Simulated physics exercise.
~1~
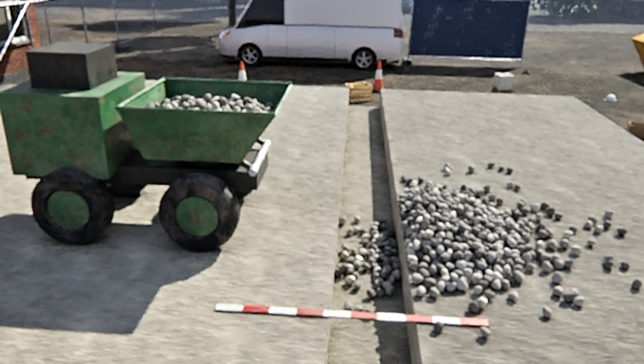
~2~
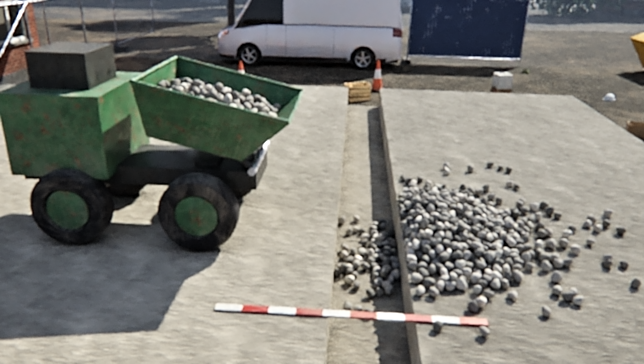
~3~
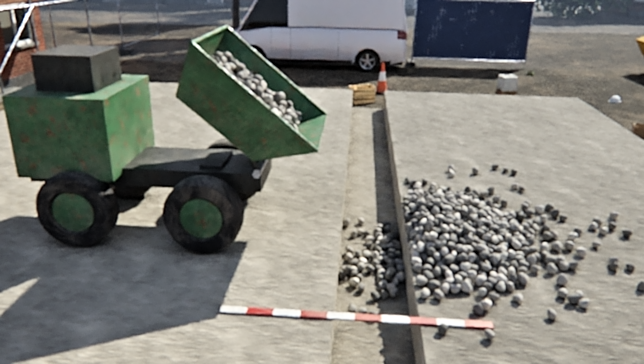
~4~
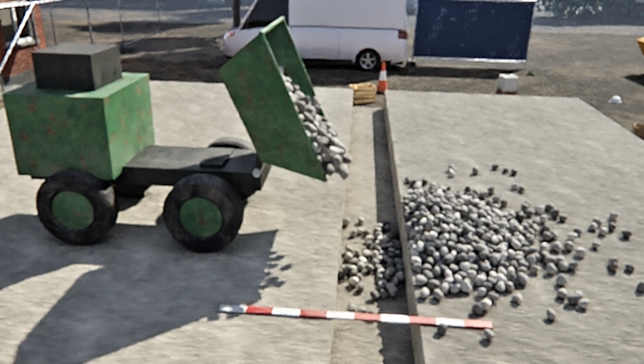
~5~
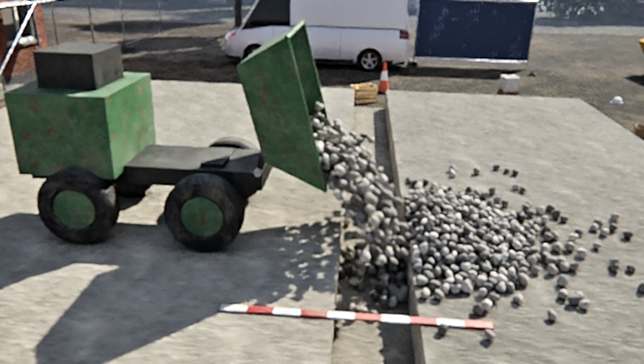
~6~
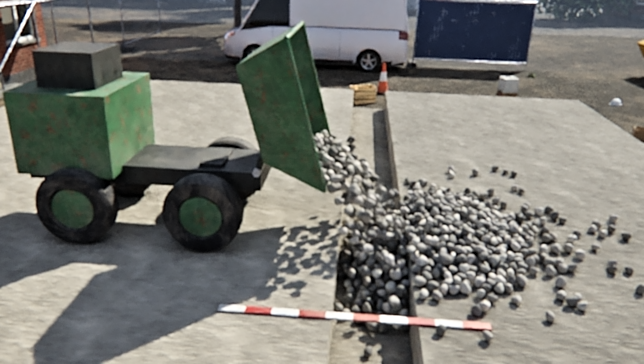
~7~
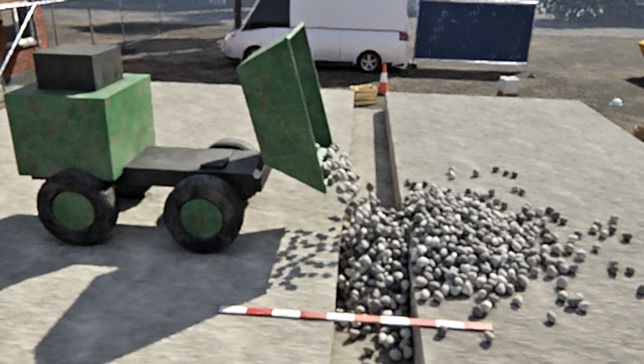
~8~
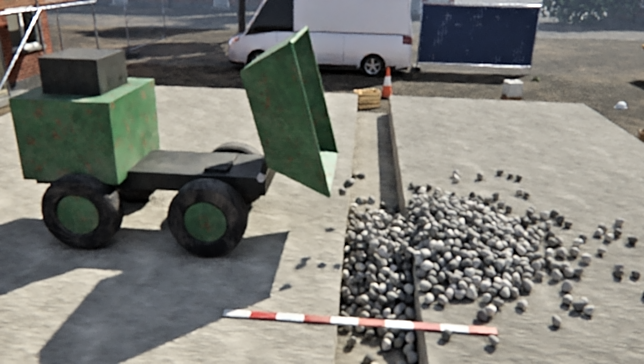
On a paved yard seen from slightly above, with a white van, a dark blue panel and orange cones behind, a green dumper stands at left facing a narrow trench. Its raised body holds round grey stones, while a similar heap lies mostly beyond the trench, near a red and white striped staff. The body tilts up steeply towards the right, and the stones slide to its lower edge. They pour out in a thick stream that thins to a trickle, filling much of the trench beside the old heap. Finally the body stays tipped and empty, with a few stones scattered on the near side.
